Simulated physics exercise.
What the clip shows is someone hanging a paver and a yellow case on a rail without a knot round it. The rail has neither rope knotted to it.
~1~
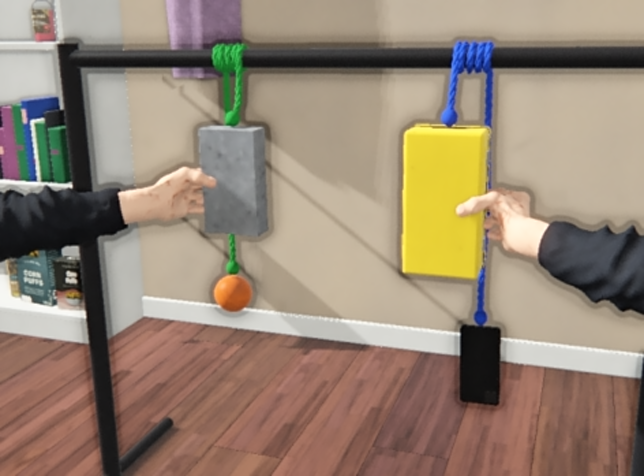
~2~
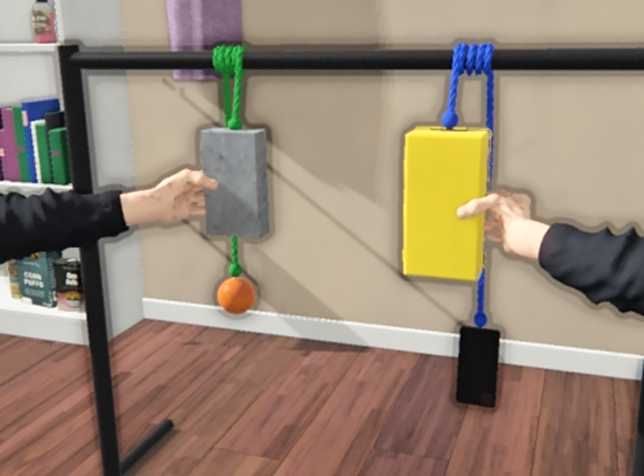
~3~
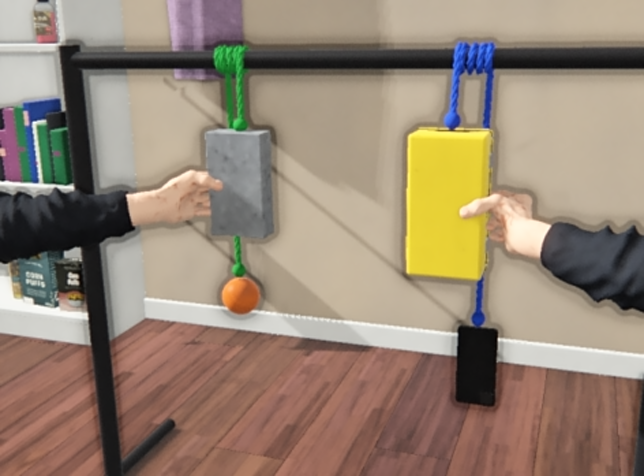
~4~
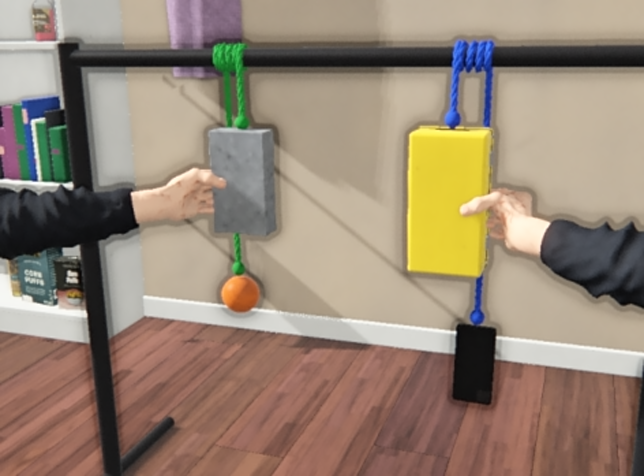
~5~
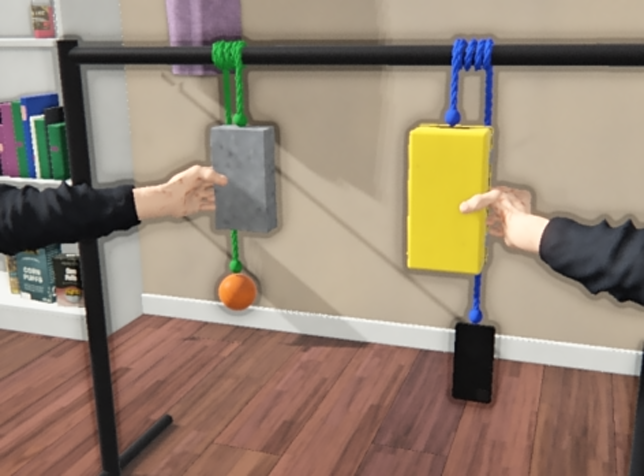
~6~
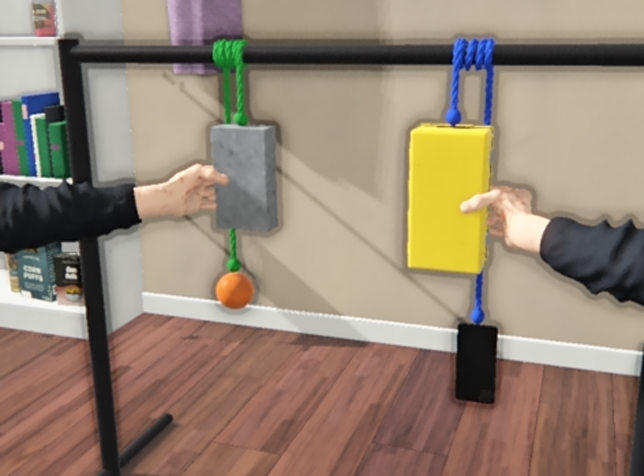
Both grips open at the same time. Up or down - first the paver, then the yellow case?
Result: The paver never falls; the yellow case never falls.
Then, 0.54 s later than the last view, paver in the air near (243, 179); yellow case in the air near (456, 183).
Then, 1.08 s later than the last view, paver in the air near (243, 177); yellow case in the air near (453, 192).
Finally, paver in the air near (243, 175); yellow case in the air near (453, 190). The paver keeps its height and the yellow case stays hanging.
